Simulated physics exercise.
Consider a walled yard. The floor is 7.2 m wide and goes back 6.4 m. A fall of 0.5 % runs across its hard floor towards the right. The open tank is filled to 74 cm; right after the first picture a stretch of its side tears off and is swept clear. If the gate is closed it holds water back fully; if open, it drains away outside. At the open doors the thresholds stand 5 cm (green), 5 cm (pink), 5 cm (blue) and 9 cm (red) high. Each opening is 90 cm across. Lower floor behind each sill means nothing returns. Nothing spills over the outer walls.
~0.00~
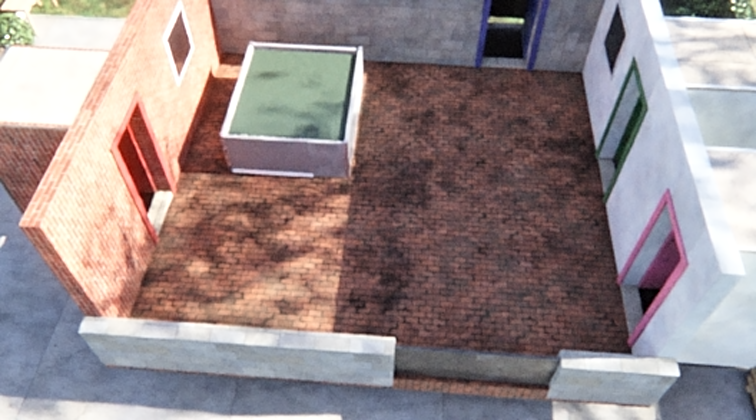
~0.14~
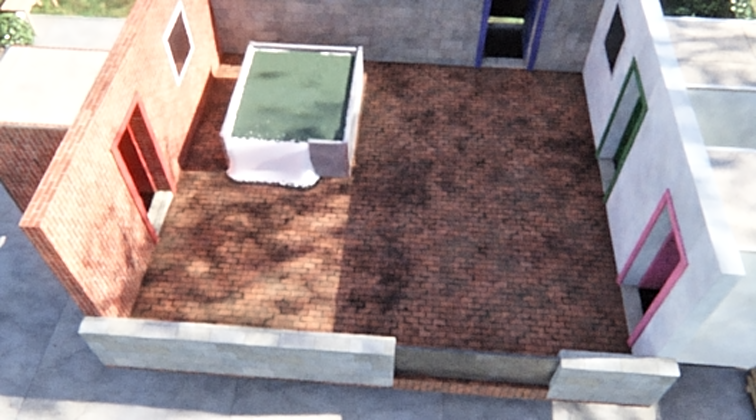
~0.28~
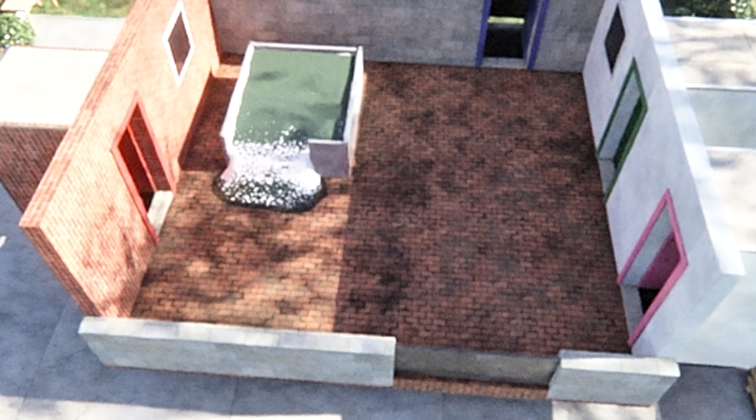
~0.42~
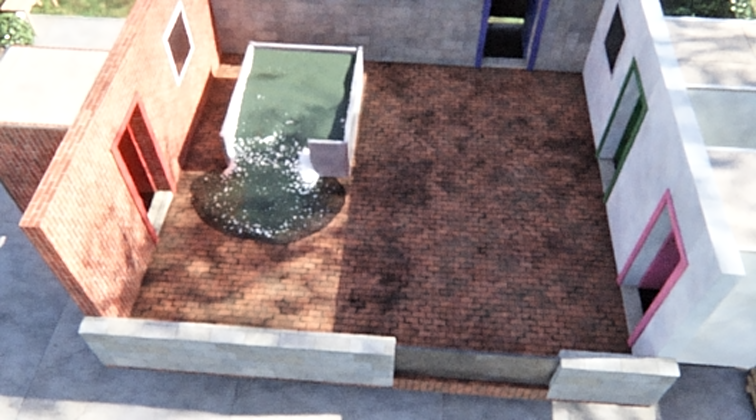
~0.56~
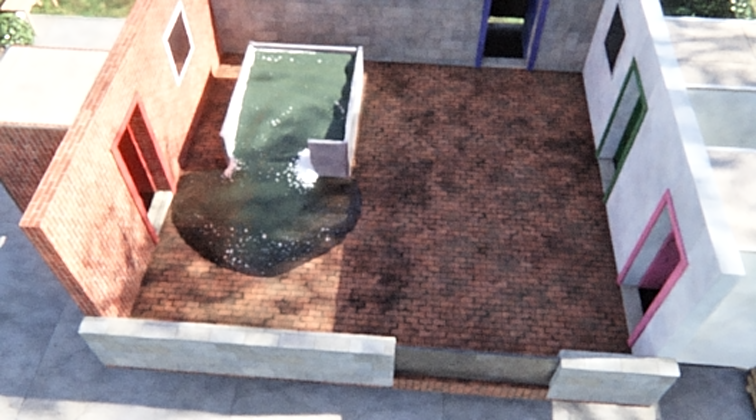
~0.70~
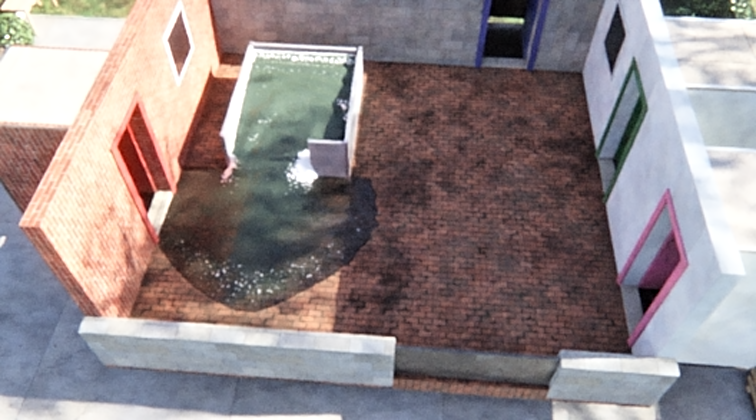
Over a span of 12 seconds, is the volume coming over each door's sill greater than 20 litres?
Within 12 seconds: At the green door, greater; at the pink door, greater; at the blue door, greater; at the red door, greater.
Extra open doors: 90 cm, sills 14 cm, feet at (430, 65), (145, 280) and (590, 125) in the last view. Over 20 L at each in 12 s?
Less, more, less.
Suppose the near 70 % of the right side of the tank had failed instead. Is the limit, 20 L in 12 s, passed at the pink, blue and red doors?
In that case, pink door: More than that, blue door: More than that, red door: Less than that.
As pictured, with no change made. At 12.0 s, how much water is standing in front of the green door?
Looks like about 6.5 cm at that spot.
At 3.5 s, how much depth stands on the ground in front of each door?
Depths: Green door 0 cm, pink door 11 cm, blue door 0 cm, red door 15 cm.
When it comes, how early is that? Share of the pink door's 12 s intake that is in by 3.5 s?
Some 0 per cent by then.
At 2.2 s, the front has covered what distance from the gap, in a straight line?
I'd say around 5.0 m from the gap.
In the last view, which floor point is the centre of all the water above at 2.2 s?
It lies at roughly (273, 201) in pixels.
After 1.4 s water covers 30 % of the floor and is deepest (50 cm) near (122, 341); green door not reached, pink door not reached, blue door not reached, red door 17 cm at the sill, 1 L in.
After 2.2 s water covers 30 % of the floor and is deepest (48 cm) near (134, 308); green door not reached, pink door not reached, blue door not reached, red door 17 cm at the sill, 39 L in.
After 3.5 s water covers 40 % of the floor and is deepest (26 cm) near (242, 273); green door not reached, pink door 11 cm at the sill, 3 L in, blue door not reached, red door 15 cm at the sill, 74 L in.
After 7.0 s water covers 75 % of the floor and is deepest (16 cm) near (613, 288); green door 9 cm at the sill, 15 L in, pink door 16 cm at the sill, 245 L in, blue door 3 cm at the sill, 0 L in, red door 10 cm at the sill, 145 L in.
After 12.0 s water covers 95 % of the floor and is deepest (12 cm) near (582, 106); green door 7 cm at the sill, 37 L in, pink door 10 cm at the sill, 393 L in, blue door 10 cm at the sill, 50 L in, red door 5 cm at the sill, 147 L in.
